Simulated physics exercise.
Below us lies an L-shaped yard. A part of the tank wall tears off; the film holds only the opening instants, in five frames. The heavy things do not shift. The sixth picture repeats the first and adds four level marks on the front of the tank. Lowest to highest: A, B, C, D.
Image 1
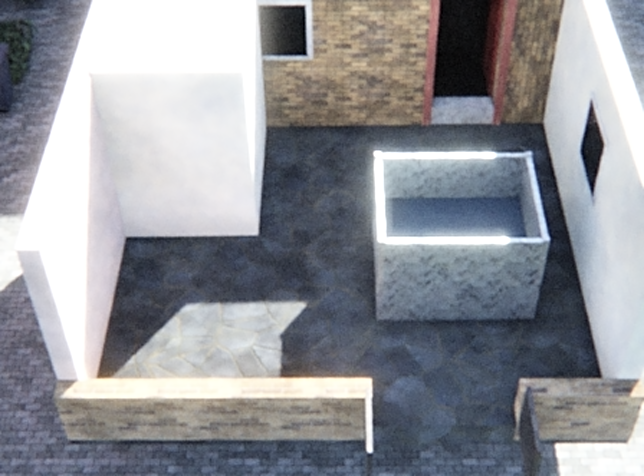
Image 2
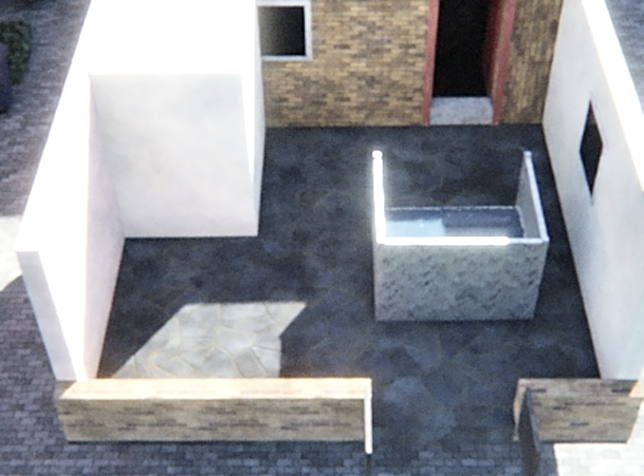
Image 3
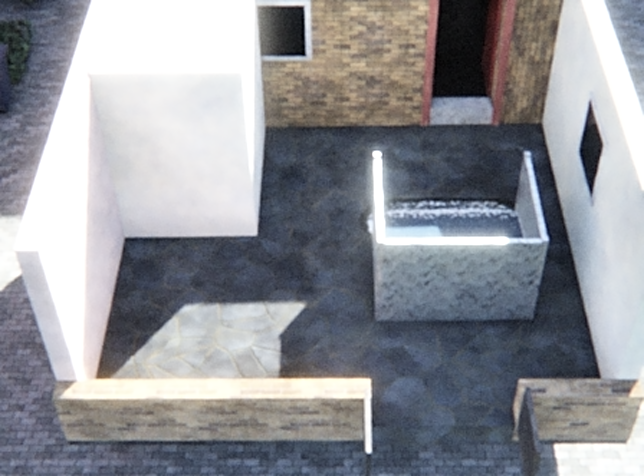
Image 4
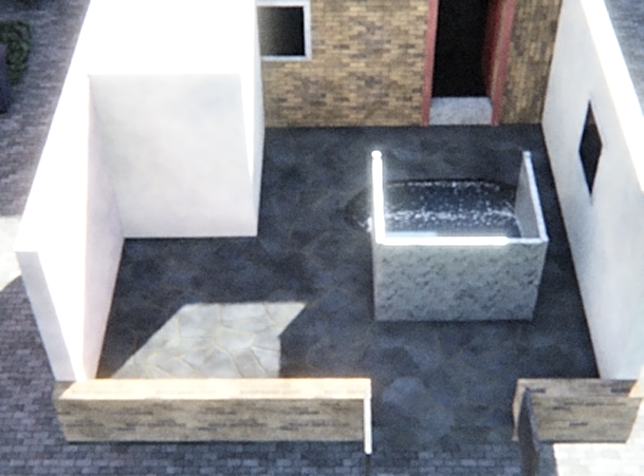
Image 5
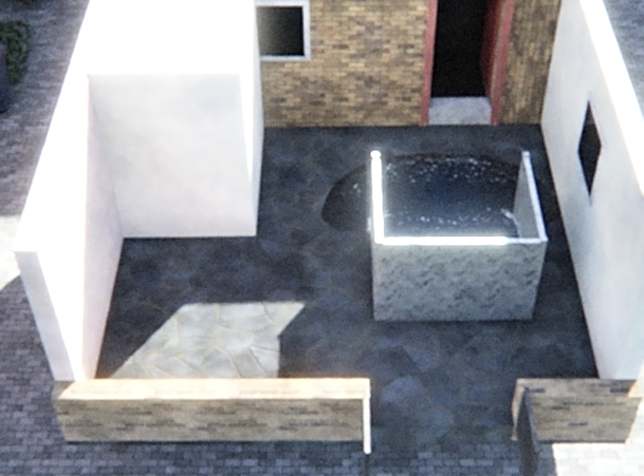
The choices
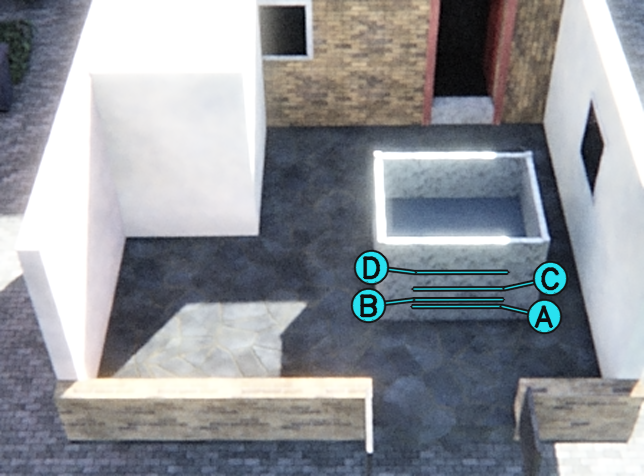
Walled yard seen from above, the back wall of a stone water tank vanishing and dark water spreading across the paving behind.
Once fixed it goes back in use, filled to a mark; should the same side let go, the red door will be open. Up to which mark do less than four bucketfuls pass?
Go for C.
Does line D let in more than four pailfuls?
Yes, that goes wrong.
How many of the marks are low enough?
Three.
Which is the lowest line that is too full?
That is line D.
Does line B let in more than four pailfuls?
No, not at all.
On the marked copy, A at (457, 306); B at (457, 299); C at (459, 288); D at (461, 272); from the bottom up A, B, C, D.
With A, nothing gets over.
With B, nothing gets over.
With C, a splash gets over, under a bucket.
With D, about 10 bucketfuls get in.
